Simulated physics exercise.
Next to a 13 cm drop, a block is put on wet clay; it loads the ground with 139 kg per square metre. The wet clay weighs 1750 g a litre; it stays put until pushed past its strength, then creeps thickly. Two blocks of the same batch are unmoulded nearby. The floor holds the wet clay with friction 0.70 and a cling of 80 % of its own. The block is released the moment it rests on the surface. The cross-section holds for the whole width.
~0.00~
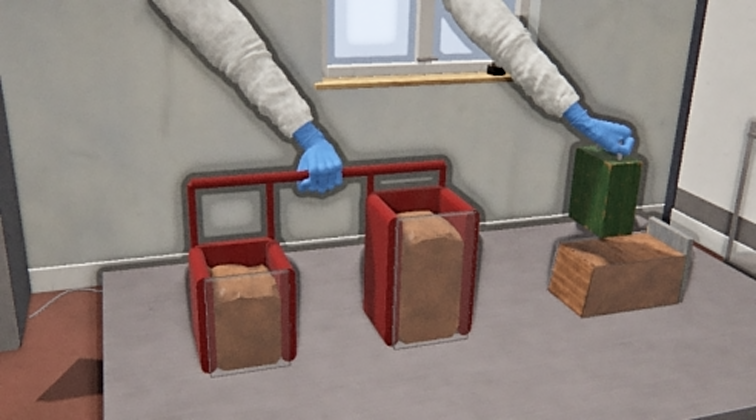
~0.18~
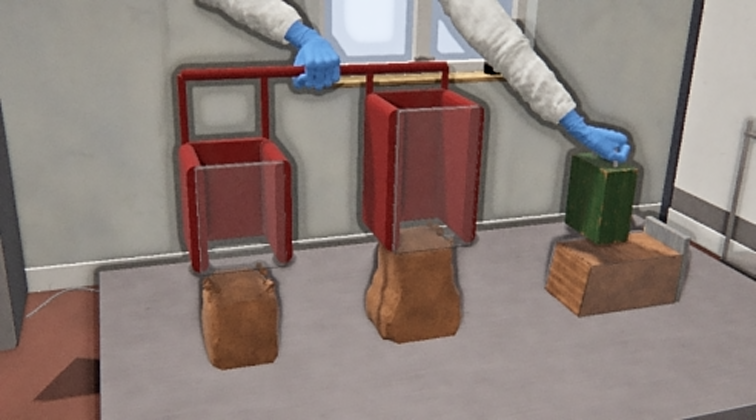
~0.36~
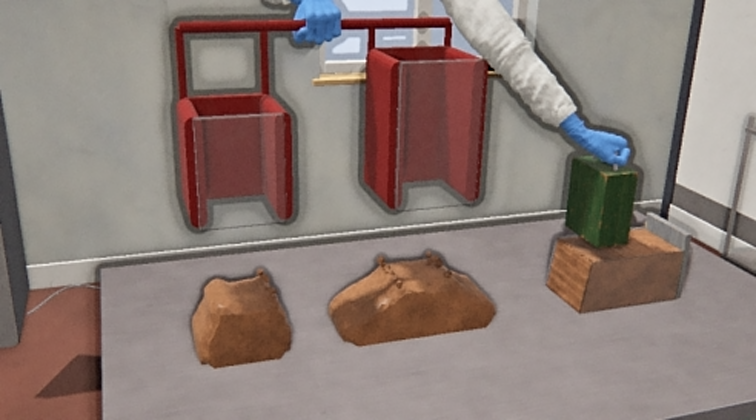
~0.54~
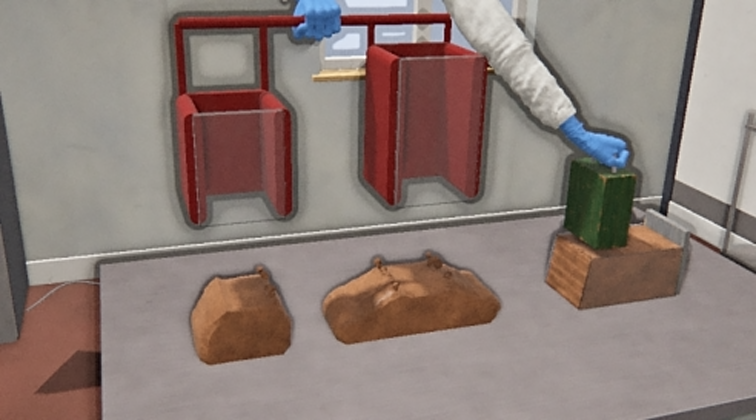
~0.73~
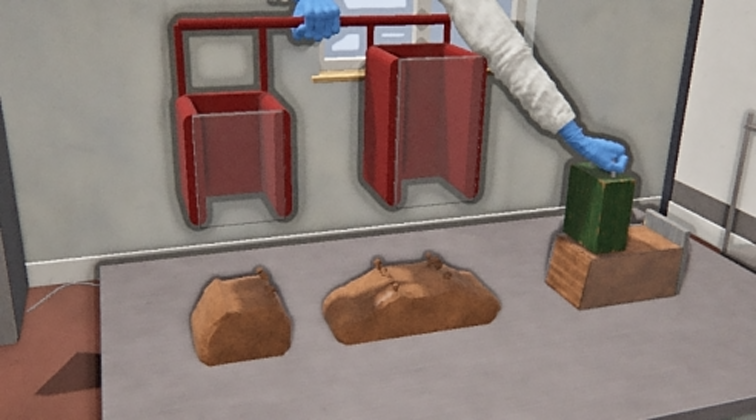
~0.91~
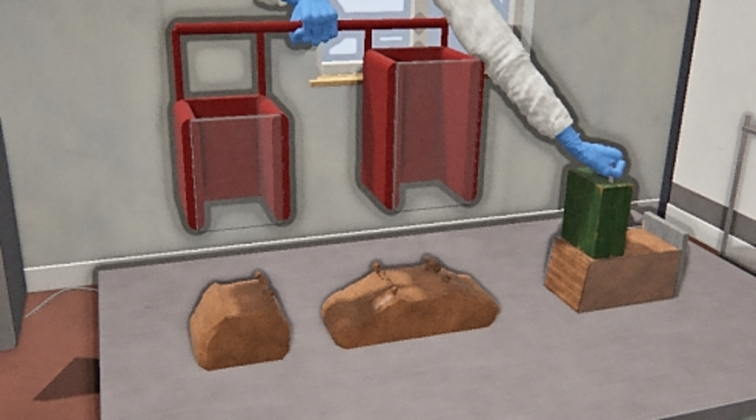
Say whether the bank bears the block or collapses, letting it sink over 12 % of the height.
The bank fails.
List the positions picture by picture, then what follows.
Crest of the wet clay at (671, 257); block heights 18 cm, 26 cm (left to right), in the first picture.
Crest of the wet clay at (668, 256); block heights 16 cm, 23 cm (left to right), in the second picture.
Crest of the wet clay at (669, 252); block heights 14 cm, 13 cm (left to right), in the third picture.
Crest of the wet clay at (669, 249); block heights 14 cm, 12 cm (left to right), in the fourth picture.
Crest of the wet clay at (668, 249); block heights 14 cm, 12 cm (left to right), in the fifth picture.
Crest of the wet clay at (667, 252); block heights 14 cm, 12 cm (left to right), in the sixth picture.
After 1.05 s, the block is down by 18 % of the bank's height and leans 5 degrees.
After 1.21 s, the block is down by 58 % of the bank's height and leans 27 degrees.
After 1.38 s, the block is down by 84 % of the bank's height and leans 44 degrees.
After 1.54 s, the block is down by 84 % of the bank's height and leans 44 degrees.
After 1.59 s, the block is down by 84 % of the bank's height and leans 44 degrees.
